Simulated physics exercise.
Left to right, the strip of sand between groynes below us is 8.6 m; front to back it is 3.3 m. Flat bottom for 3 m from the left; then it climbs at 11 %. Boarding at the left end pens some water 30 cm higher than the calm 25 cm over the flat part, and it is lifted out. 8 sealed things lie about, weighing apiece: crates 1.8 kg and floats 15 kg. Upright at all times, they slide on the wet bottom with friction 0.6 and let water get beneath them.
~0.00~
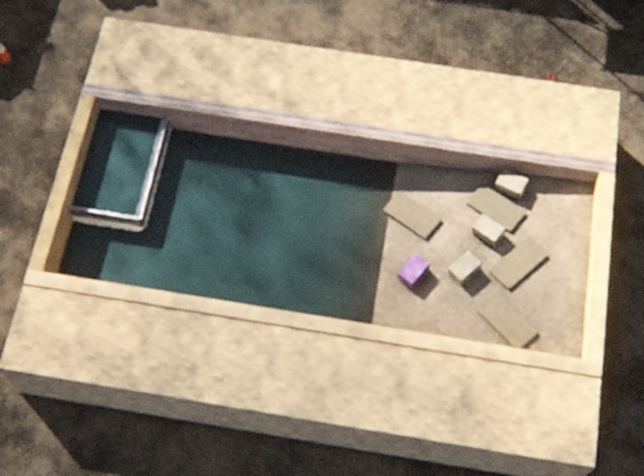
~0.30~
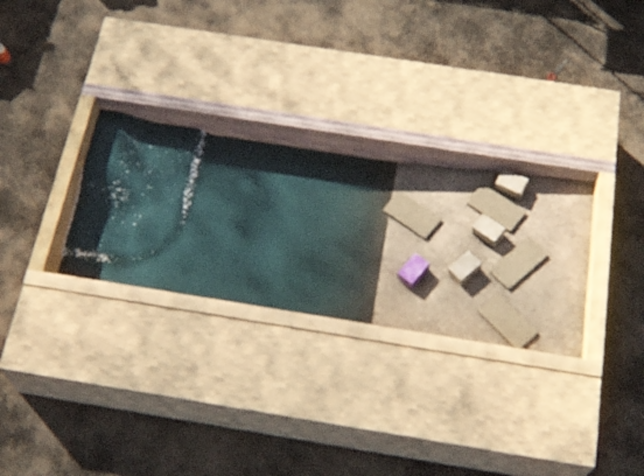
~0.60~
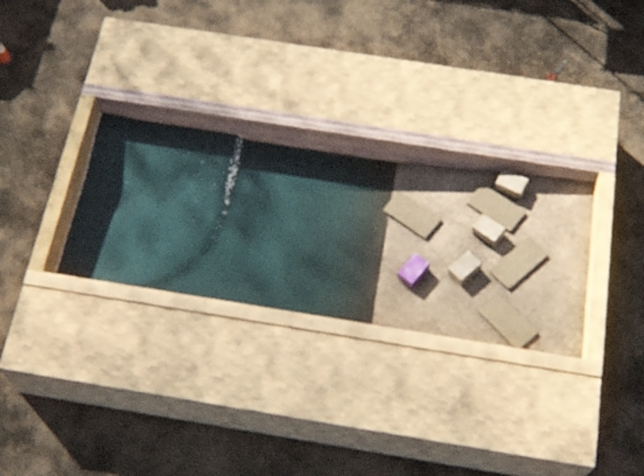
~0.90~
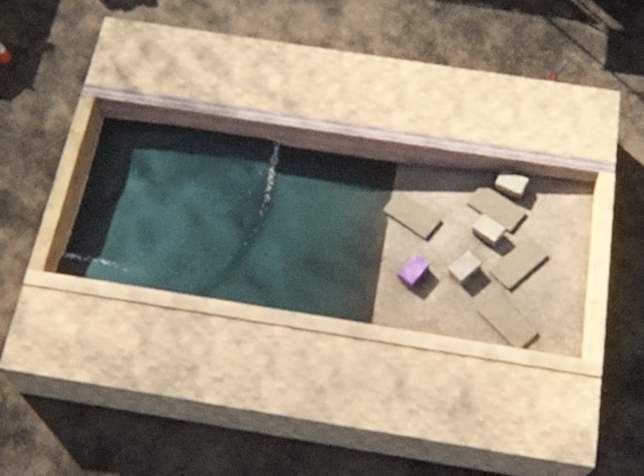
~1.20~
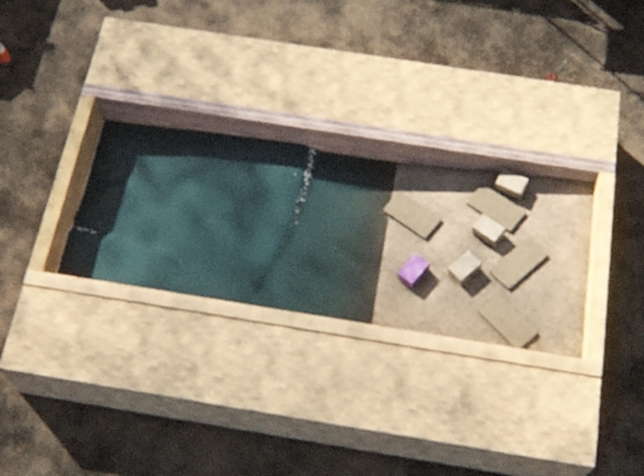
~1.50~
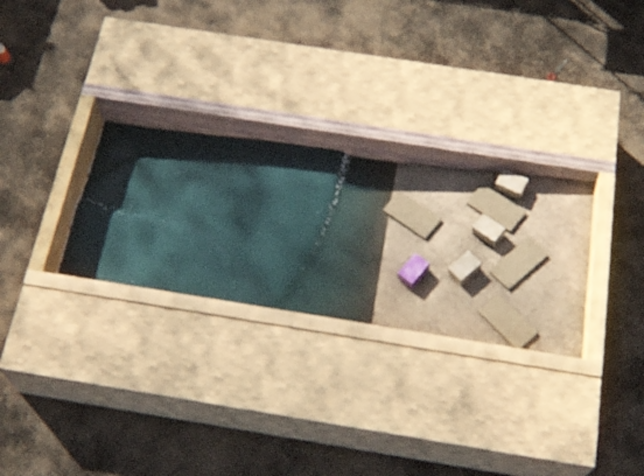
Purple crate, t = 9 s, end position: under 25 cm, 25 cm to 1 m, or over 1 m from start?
Ends over a metre away.
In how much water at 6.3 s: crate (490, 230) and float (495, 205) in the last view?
First about 0 cm, second about 0 cm.
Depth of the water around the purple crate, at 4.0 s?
About 6 cm.
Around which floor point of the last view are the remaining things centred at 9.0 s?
(427, 232).
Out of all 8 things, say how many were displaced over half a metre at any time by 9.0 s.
It adds up to 3.
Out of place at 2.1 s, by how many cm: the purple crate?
Displacement by then near 0 cm.
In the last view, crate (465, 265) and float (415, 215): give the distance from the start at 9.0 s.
250 cm and 250 cm respectively.
After 2.1 s the purple crate is near (415, 268), 0.0 m from its start, aground; 0 afloat.
After 4.0 s the purple crate is near (473, 298), 1.1 m from its start, afloat; 3 afloat.
After 6.3 s the purple crate is near (359, 262), 0.9 m from its start, afloat; 3 afloat.
After 9.0 s the purple crate is near (293, 228), 2.1 m from its start, afloat; 3 afloat.
